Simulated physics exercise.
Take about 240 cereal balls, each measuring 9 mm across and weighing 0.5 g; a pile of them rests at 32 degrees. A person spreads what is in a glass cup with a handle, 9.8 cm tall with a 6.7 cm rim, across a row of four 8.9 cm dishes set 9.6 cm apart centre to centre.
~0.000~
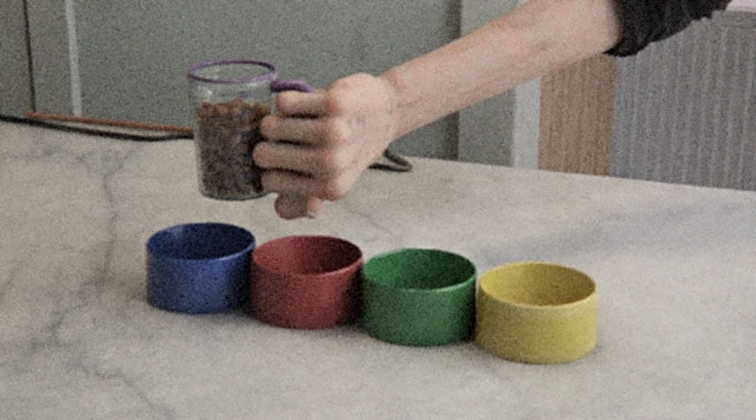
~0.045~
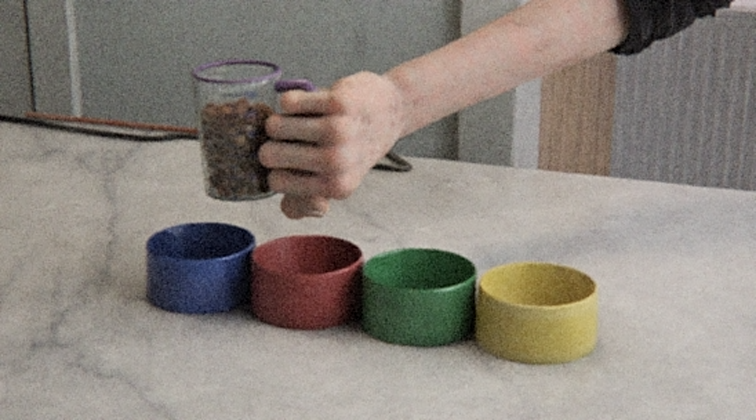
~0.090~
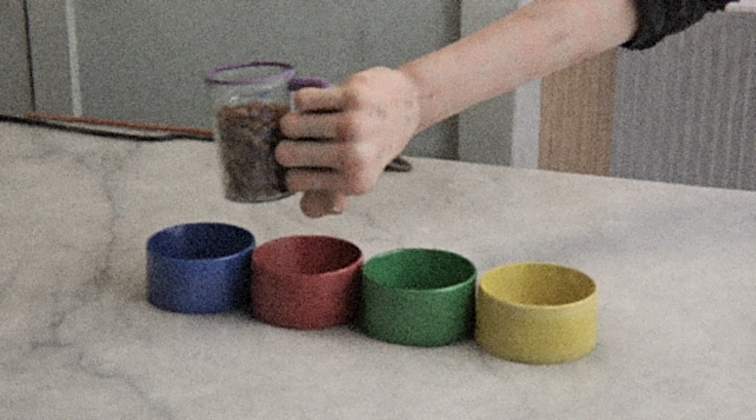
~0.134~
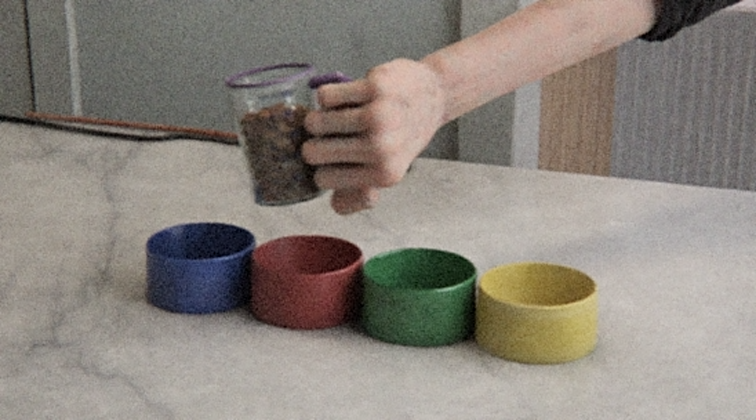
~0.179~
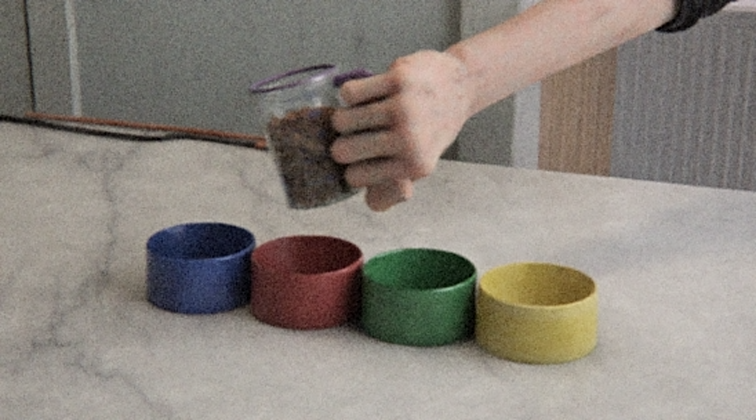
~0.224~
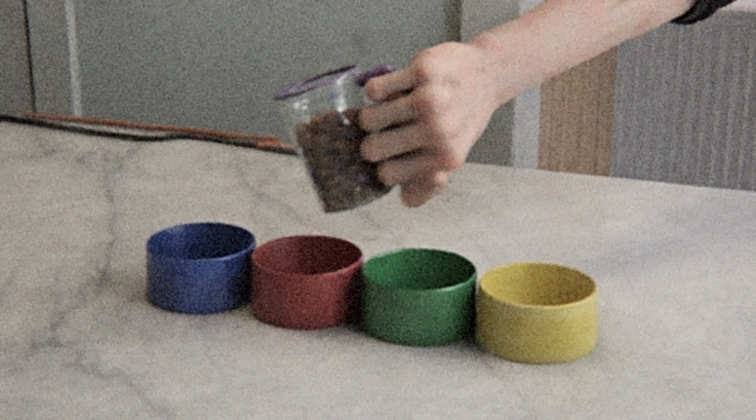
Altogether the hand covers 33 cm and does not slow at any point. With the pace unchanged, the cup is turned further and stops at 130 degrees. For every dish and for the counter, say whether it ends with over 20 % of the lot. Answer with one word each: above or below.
Red below, blue below, green below, yellow above, counter below.
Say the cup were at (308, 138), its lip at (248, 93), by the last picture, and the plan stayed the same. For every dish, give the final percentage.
Then red 0, blue 0, green 0, and yellow 90.
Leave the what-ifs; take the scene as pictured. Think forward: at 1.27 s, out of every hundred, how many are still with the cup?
5 per cent.
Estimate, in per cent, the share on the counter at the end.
Close to 0 %, more or less.
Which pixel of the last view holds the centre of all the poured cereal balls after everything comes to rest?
Approximately (540, 309) in the last picture.
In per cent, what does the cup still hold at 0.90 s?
Around 95 percent.
After 0.63 s, tilt 74 degrees; cup holds 100 %.
After 0.90 s, tilt 109 degrees; cup holds 95 %.
Then, at 1.27 s, tilt 130 degrees; cup holds 5 %, yellow 95 %.
At rest (1.8 s), red 0 %, blue 0 %, green 0 %, yellow 100 %, counter 0 %.
